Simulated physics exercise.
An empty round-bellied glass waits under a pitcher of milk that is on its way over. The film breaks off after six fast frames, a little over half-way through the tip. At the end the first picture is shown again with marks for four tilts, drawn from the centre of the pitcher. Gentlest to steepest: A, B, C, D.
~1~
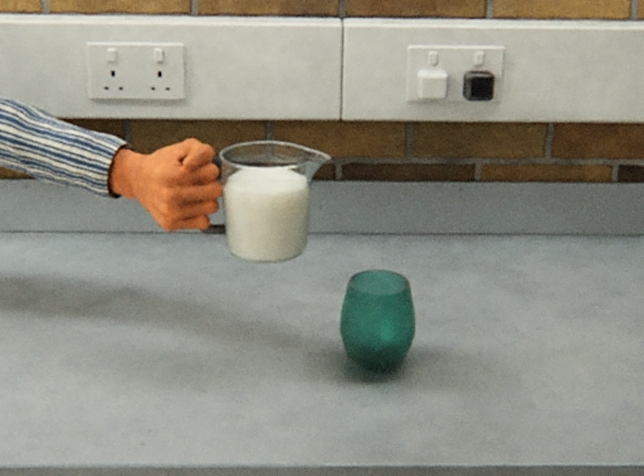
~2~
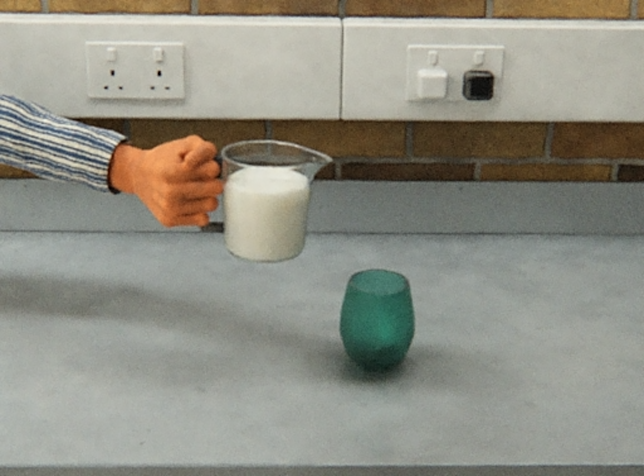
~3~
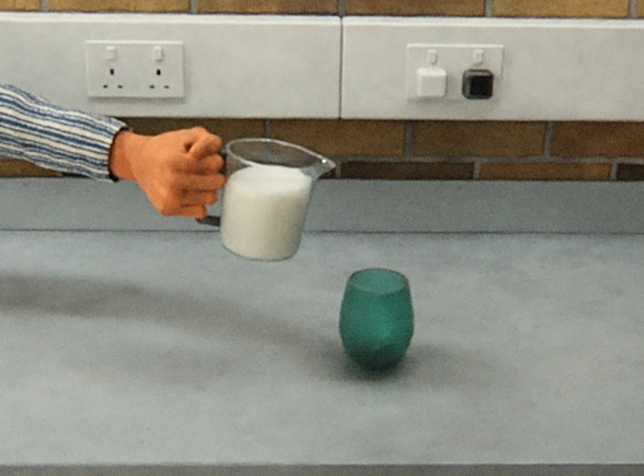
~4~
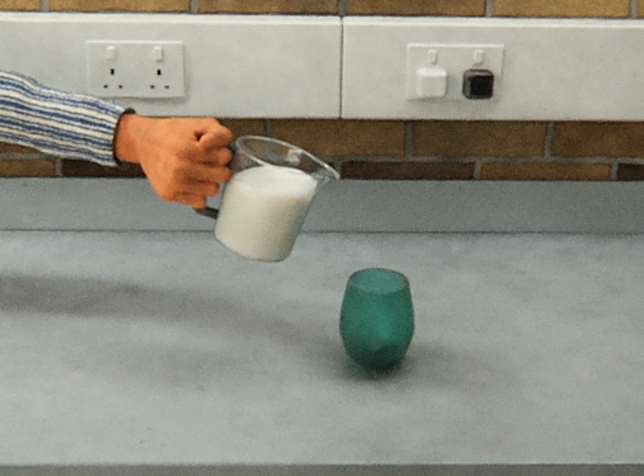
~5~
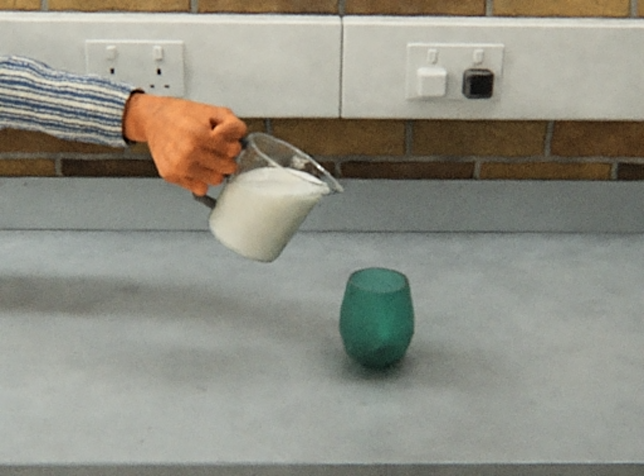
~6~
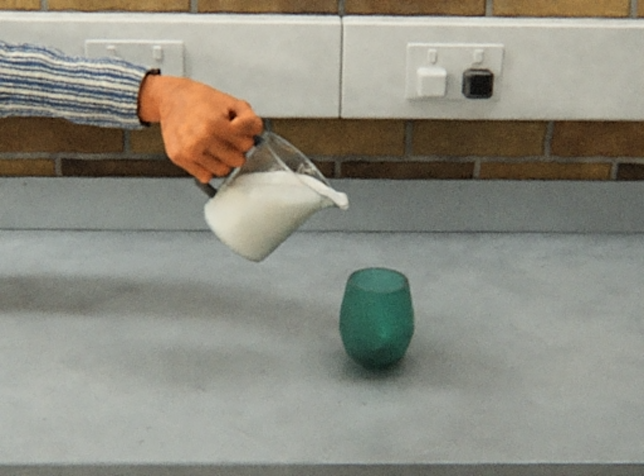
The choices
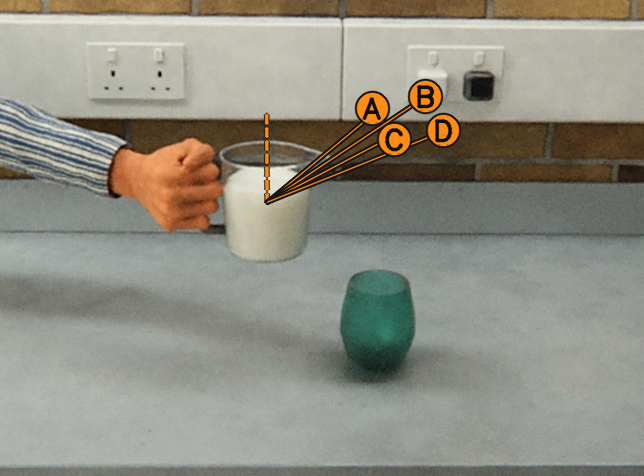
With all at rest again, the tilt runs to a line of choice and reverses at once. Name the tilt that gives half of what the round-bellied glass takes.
The answer is line C.
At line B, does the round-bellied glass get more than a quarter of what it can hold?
Yes, clearly.
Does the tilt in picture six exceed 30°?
Yes, it does.
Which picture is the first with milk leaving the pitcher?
Picture 6.
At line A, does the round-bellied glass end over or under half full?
Under half.
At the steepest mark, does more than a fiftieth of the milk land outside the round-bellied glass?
No, it does not.
On the marked copy, A at (362, 122); B at (411, 106); C at (377, 144); D at (427, 137).
Choosing A, the round-bellied glass ends with about 25 % of what it can hold.
Choosing B, the round-bellied glass ends with about 36 % of what it can hold.
Choosing C, the round-bellied glass ends with about 49 % of what it can hold.
Choosing D, the round-bellied glass ends with about 63 % of what it can hold.
